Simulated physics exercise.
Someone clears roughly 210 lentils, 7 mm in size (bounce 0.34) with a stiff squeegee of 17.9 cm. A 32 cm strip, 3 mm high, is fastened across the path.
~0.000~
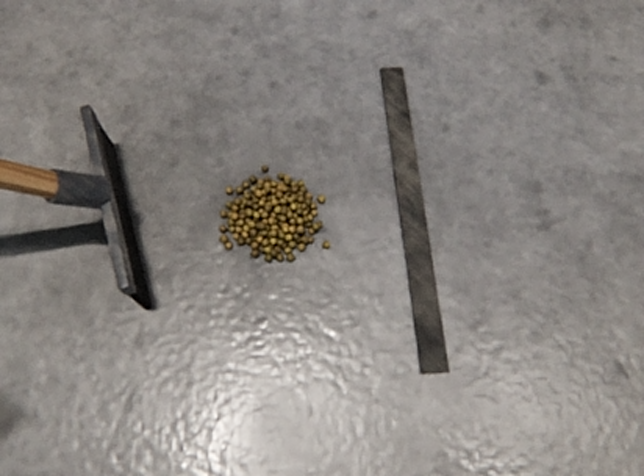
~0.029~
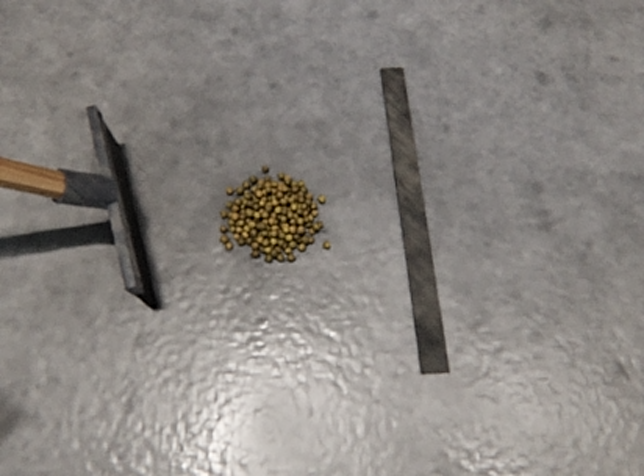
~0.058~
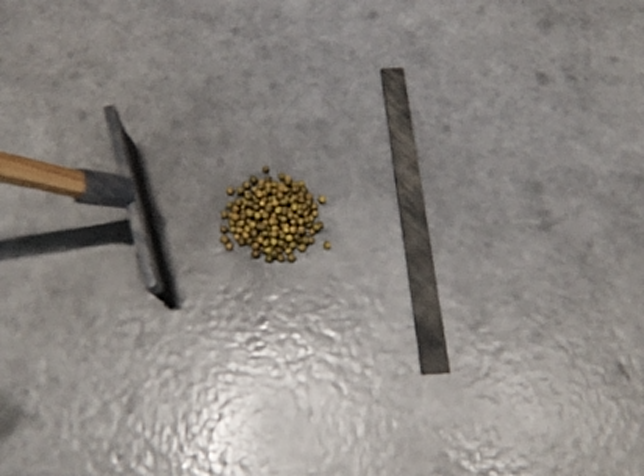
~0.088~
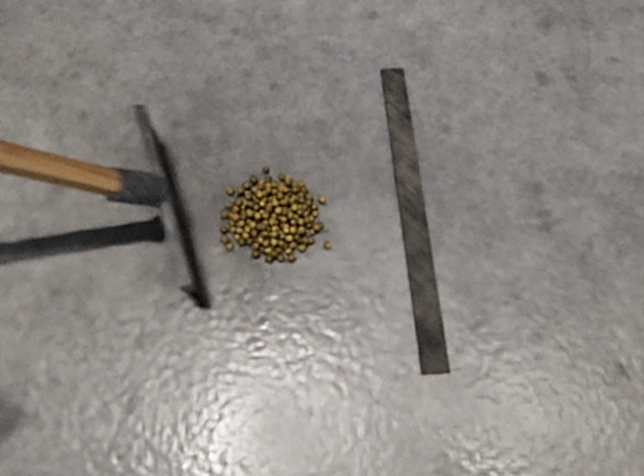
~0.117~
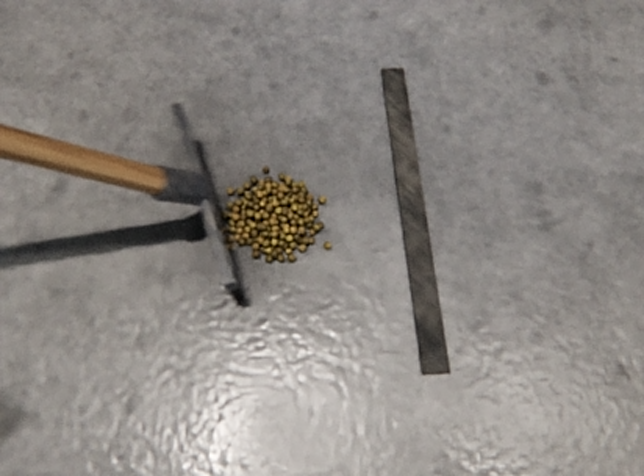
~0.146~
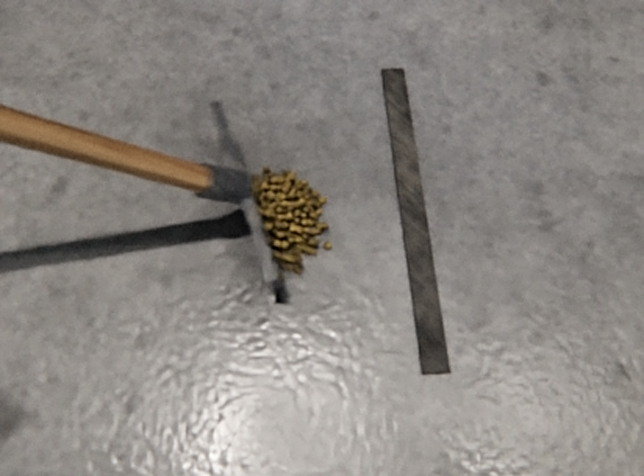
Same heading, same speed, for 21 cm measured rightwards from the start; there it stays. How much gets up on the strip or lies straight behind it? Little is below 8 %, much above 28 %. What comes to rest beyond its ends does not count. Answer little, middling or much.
On or straight behind the strip: Much.
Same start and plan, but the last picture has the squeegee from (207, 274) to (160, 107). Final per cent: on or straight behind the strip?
Over 15.
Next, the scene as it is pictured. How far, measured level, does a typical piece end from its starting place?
Some 14 cm.
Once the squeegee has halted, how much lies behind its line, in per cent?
Some 0 per cent.
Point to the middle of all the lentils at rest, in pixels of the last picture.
Around (395, 192).
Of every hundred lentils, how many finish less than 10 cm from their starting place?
About 5 per cent.
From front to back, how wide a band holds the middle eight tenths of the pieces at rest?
About 18 cm.
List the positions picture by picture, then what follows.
The first frame shows squeegee from (128, 288) to (90, 117); moved 0.0 cm; pieces shifted so far, 0; middle of the spill at (268, 208); strip at (411, 202).
The second frame shows squeegee from (135, 288) to (96, 117); moved 0.5 cm; pieces shifted so far, 0; middle of the spill at (268, 208).
The third frame shows squeegee from (154, 287) to (113, 117); moved 2.0 cm; pieces shifted so far, 0; middle of the spill at (268, 209).
The fourth frame shows squeegee from (187, 286) to (143, 116); moved 4.6 cm; pieces shifted so far, 0; middle of the spill at (268, 209).
The fifth frame shows squeegee from (230, 284) to (180, 114); moved 8.0 cm; pieces shifted so far, 1; middle of the spill at (269, 209).
The sixth frame shows squeegee from (274, 282) to (219, 113); moved 11.5 cm; pieces shifted so far, 193; middle of the spill at (284, 204); strip at (412, 203). Its speed is about 1.20 m/s.
Then, at 0.26 s, squeegee 21 cm from its start, spill 16 cm wide; on or straight behind the strip 10 %, elsewhere 90 %.
Then, at 0.38 s, squeegee 21 cm from its start, spill 20 cm wide; on or straight behind the strip 35 %, elsewhere 65 %.
After 0.48 s, squeegee 21 cm from its start, spill 22 cm wide; on or straight behind the strip 40 %, elsewhere 60 %.
In the end, at 0.9 s, on or straight behind the strip 35 %, elsewhere 65 %.
